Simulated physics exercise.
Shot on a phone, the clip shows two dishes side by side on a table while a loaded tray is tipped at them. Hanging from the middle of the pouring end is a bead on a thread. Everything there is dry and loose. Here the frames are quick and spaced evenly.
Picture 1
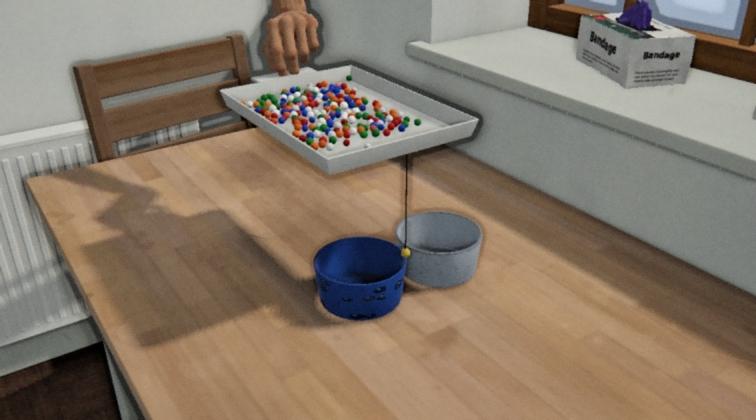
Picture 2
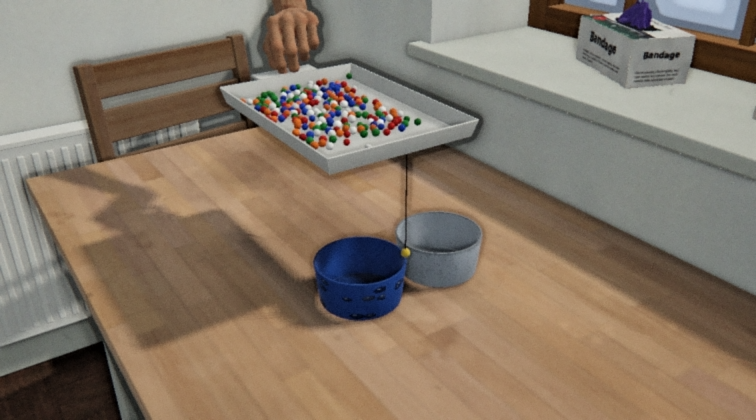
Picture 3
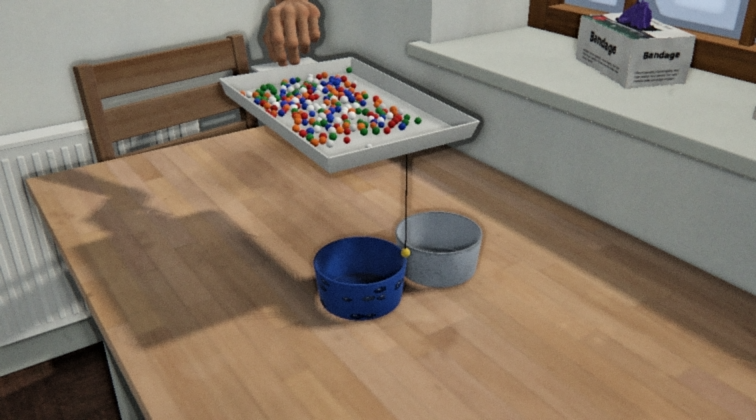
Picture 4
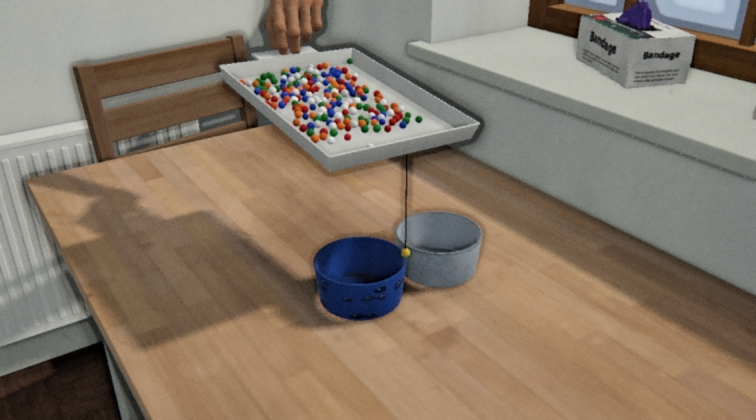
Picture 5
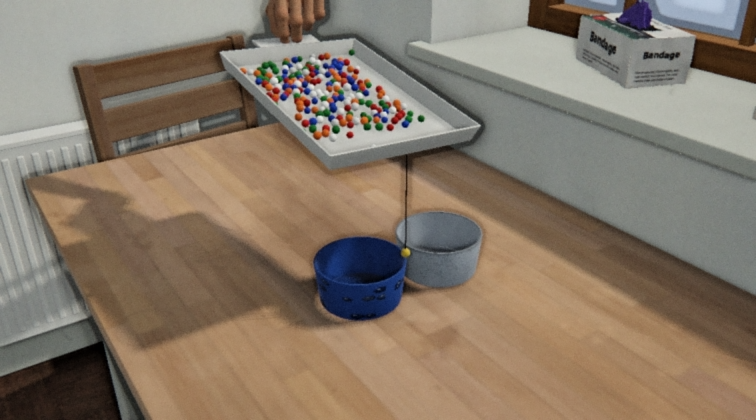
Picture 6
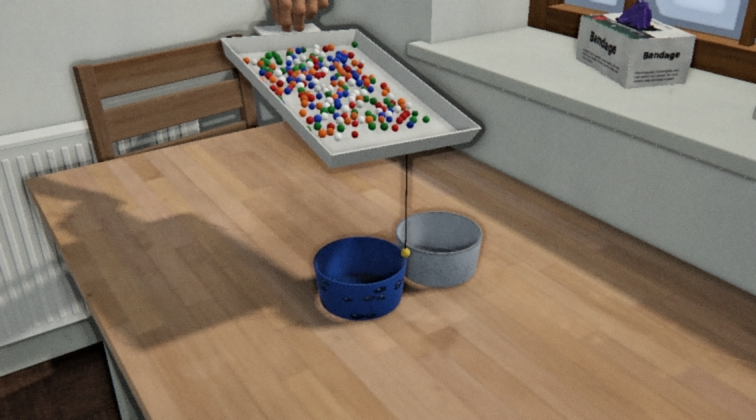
At a wooden table in a room with a radiator and a pale windowsill, the view looks down from a fixed spot. A white tray of small multicoloured balls sits above a blue dish and a grey one to its right, with a yellow bead hanging on a thread. A hand at the tray's back raises that end gradually, and the balls shift and spread slightly across it.
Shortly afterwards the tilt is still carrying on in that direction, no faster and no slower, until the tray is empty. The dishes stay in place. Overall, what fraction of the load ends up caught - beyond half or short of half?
The amount caught is going to be smaller than the amount missed.
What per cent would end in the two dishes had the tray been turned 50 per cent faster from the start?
It would be close to 10 per cent.
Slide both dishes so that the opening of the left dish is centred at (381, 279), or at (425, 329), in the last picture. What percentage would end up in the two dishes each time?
Roughly 80% on the first try and 0% on the second.
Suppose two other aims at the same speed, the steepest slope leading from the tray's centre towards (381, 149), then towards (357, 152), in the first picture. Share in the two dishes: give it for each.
So it's 0 percent with the first slope and 0 percent with the other.
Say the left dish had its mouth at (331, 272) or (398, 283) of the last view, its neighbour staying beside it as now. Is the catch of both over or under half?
Well, the minor share the first time and the bulk the second time.
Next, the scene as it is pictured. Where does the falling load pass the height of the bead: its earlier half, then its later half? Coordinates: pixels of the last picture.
First close to (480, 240), next close to (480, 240).
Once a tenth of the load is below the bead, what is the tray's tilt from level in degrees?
The angle is around 55°.
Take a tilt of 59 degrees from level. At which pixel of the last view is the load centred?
Look about (448, 139) in the last picture.
Just after the last frame, tray tipped steeply; the larger part on the tray; about a tenth outside both; about a tenth in the air.
A moment on, tray tipped right over; just a few on the tray; the larger part outside both; about a tenth in the air.
Further on, tray tipped past a quarter turn; just a few in the left dish; just a few in the right dish; almost all outside both.
When it is over, tray tipped past a quarter turn; just a few in the left dish; just a few in the right dish; almost all outside both.
